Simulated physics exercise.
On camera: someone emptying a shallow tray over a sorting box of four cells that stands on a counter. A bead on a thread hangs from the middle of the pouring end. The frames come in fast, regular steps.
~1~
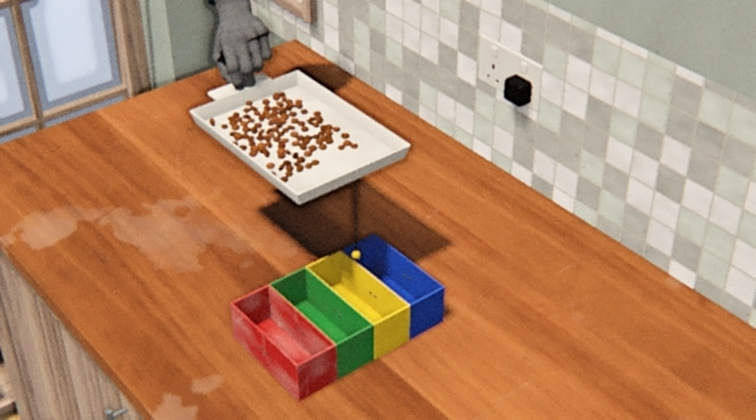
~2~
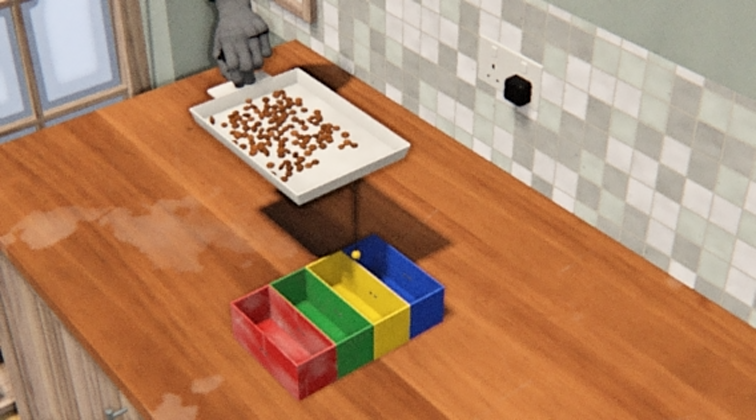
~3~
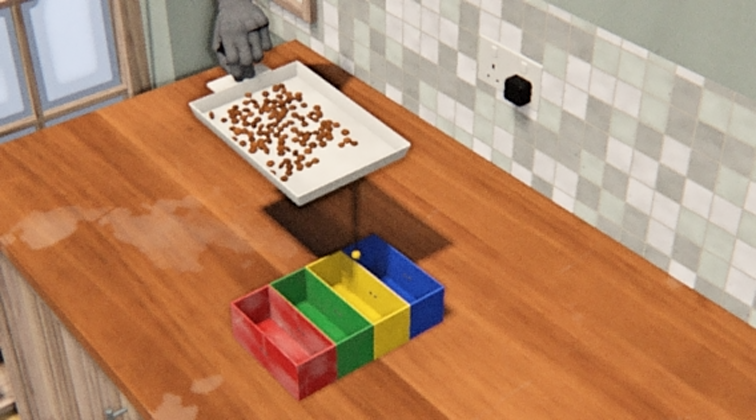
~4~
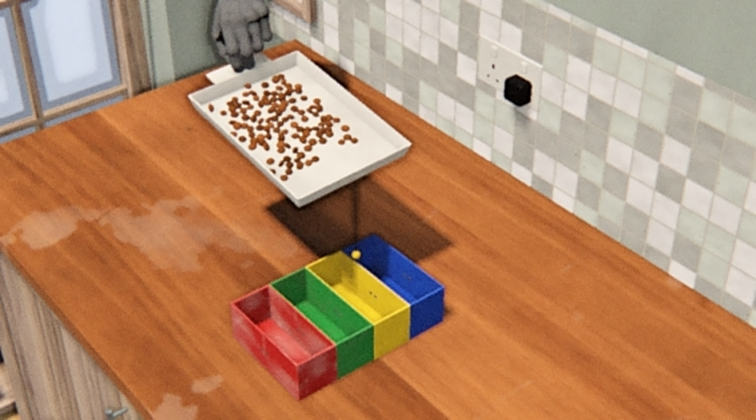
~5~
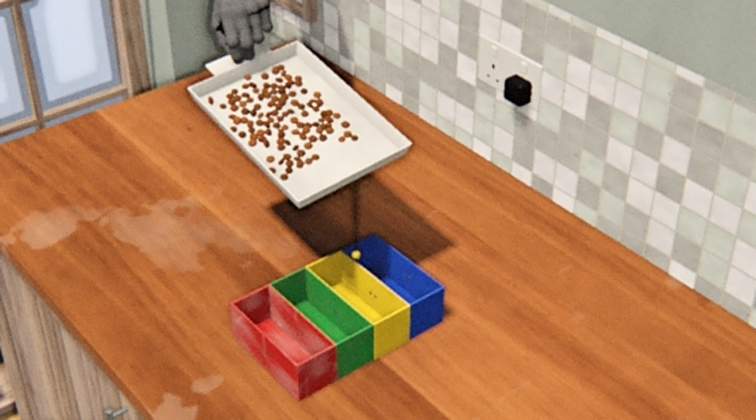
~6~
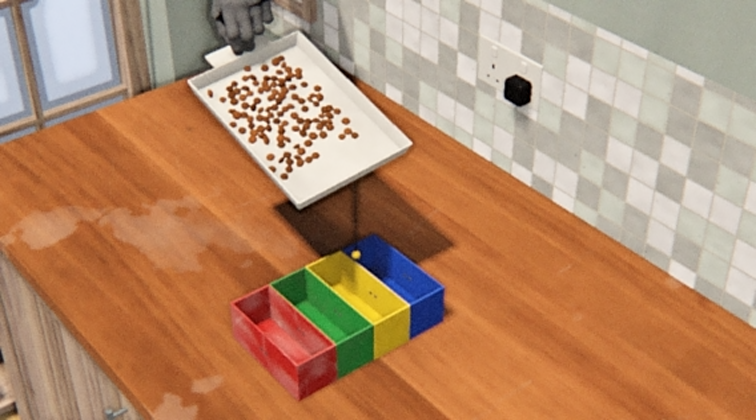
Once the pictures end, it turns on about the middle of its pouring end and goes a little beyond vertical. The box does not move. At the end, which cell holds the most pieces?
Fullest: The green cell.
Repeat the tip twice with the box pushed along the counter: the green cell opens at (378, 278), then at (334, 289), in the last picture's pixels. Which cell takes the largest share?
One: Red. Two: The cell in green.
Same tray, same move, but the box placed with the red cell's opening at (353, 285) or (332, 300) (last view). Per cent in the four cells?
In turn 30 and 90 in a hundred.
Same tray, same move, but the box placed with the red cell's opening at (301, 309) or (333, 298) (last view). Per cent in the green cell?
The first gives 50 %, the second 10 %.
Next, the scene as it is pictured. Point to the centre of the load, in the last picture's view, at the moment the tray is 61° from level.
Close to (319, 186).
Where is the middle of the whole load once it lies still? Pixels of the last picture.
Close to (328, 332).
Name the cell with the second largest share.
The runner-up: The yellow cell.
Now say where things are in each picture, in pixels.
The first picture shows corners of the pouring end at (299, 191) and (404, 144), level; middle of the load at (281, 134), bits of dog kibble; bead on its thread at (356, 255); red cell at (317, 369); green cell at (355, 349); yellow cell at (391, 329); blue cell at (426, 310).
The second picture shows corners of the pouring end at (299, 191) and (404, 144), level; middle of the load at (281, 133).
The third picture shows corners of the pouring end at (299, 192) and (404, 144), tipped barely, lowest at the left corner; middle of the load at (280, 129).
The fourth picture shows corners of the pouring end at (299, 194) and (405, 143), tipped a little, lowest at the left corner; middle of the load at (280, 124).
The fifth picture shows corners of the pouring end at (300, 196) and (405, 143), tipped a little, lowest at the left corner; middle of the load at (280, 119).
The sixth picture shows corners of the pouring end at (300, 198) and (406, 142), tipped clearly, lowest at the left corner; middle of the load at (280, 114); red cell at (317, 369); green cell at (355, 349); yellow cell at (391, 329); blue cell at (426, 310).
Soon after the last picture, tray tipped steeply; nearly all on the tray; a stray few falling or outside the box.
A little later, tray tipped past a quarter turn; about a quarter on the tray; about half in the green cell; a small part in the yellow cell; a stray few in the red cell; a small part falling or outside the box.
Later still, tray tipped past a quarter turn; about two thirds in the green cell; about a third in the yellow cell; a stray few in the red cell; a stray few in the blue cell.
At rest, tray tipped past a quarter turn; about two thirds in the green cell; about a third in the yellow cell; a stray few in the red cell; a stray few in the blue cell.
